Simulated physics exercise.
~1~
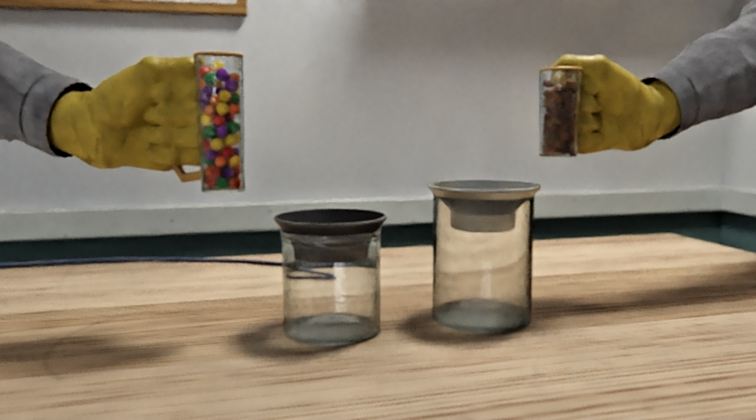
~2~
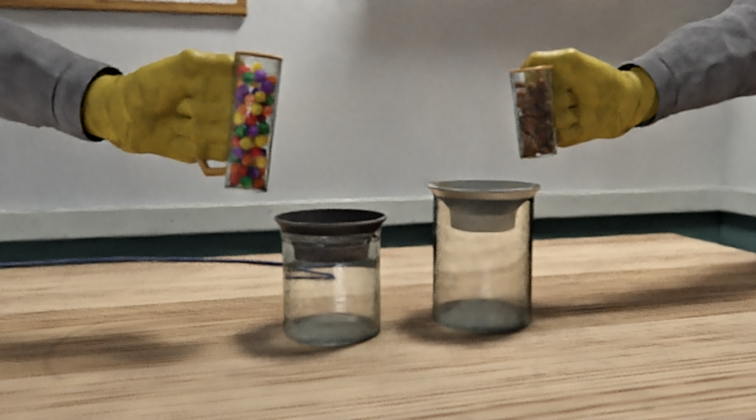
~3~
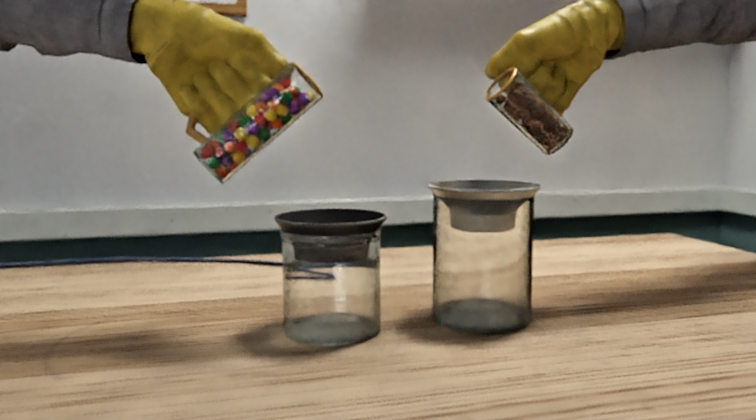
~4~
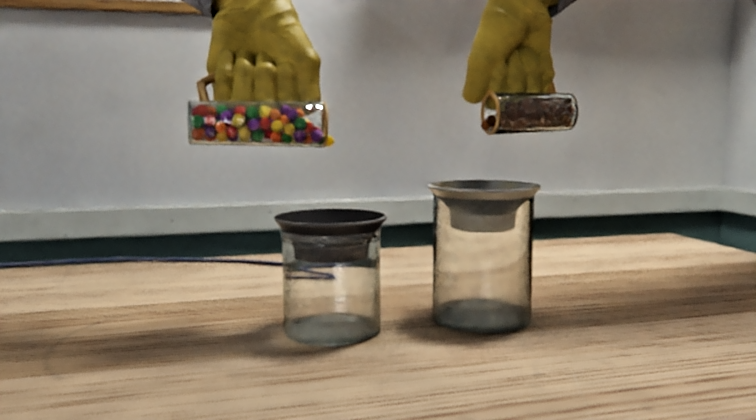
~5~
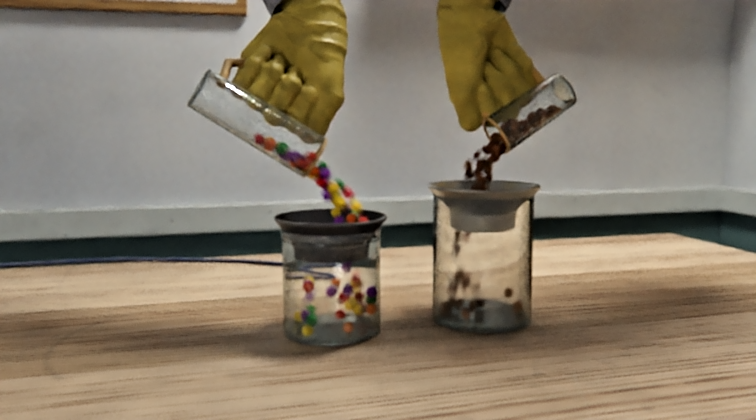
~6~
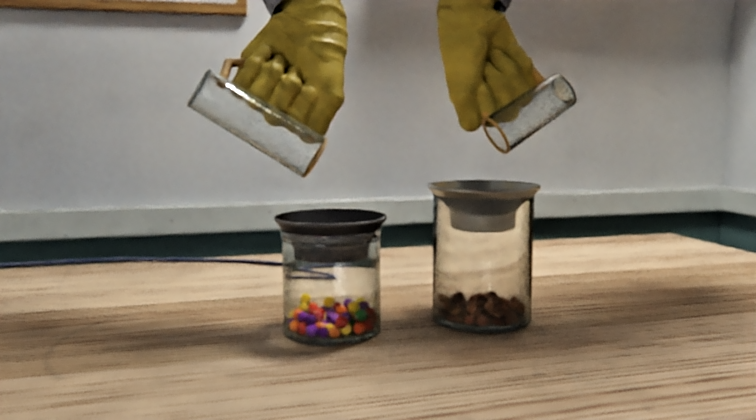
Two yellow-gloved hands bring a clear cup of multicolored balls and a smaller cup of brown pieces inward, then tip them over funnels on two glass jars, and everything pours through, leaving both cups empty and the contents resting in the jars.
